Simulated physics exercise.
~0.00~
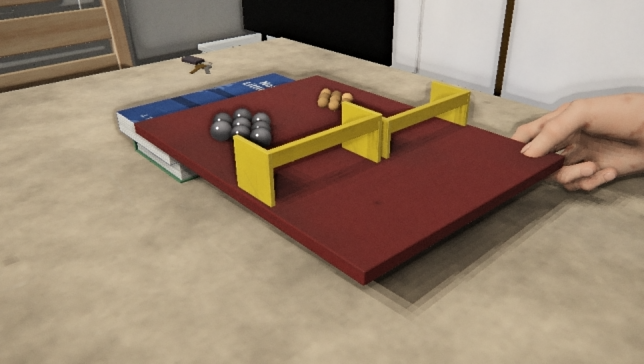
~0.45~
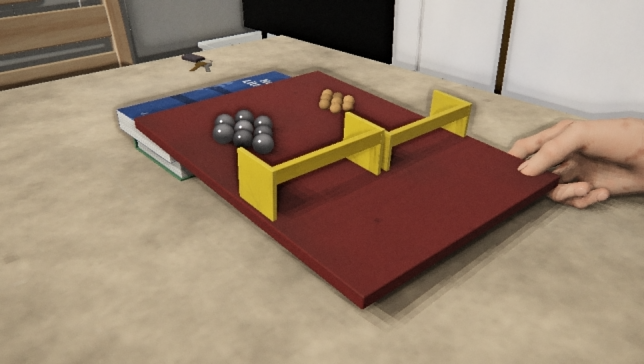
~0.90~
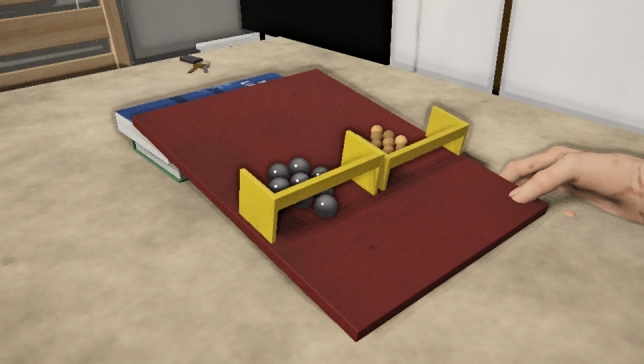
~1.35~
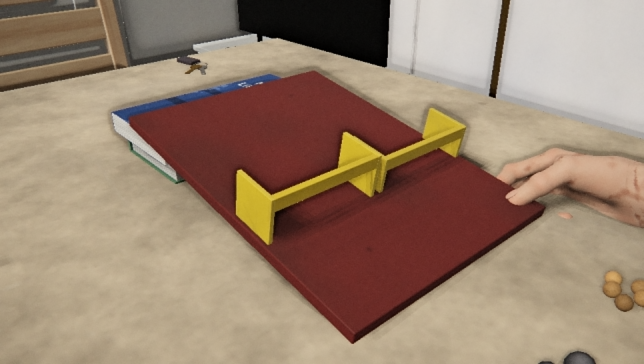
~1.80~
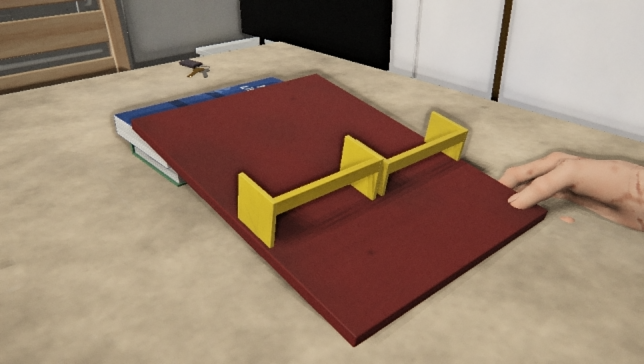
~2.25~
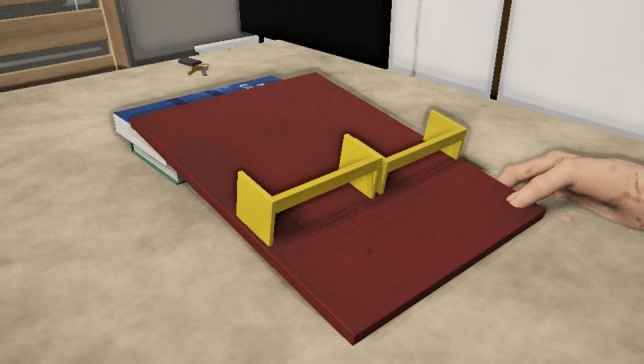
A hand at the right holds the near end of a dark red board on a beige tabletop, seen from slightly above, while the far end rests on books, one of them blue. Two yellow gates with low bars stand across the board, with dark grey balls behind the left one and smaller tan balls behind the right. The hand lowers its end, and the board tilts toward the viewer. Both groups roll down to the gates and pass beneath the bars. They roll off toward the lower right and out of view, leaving the sloping board empty except for its gates.
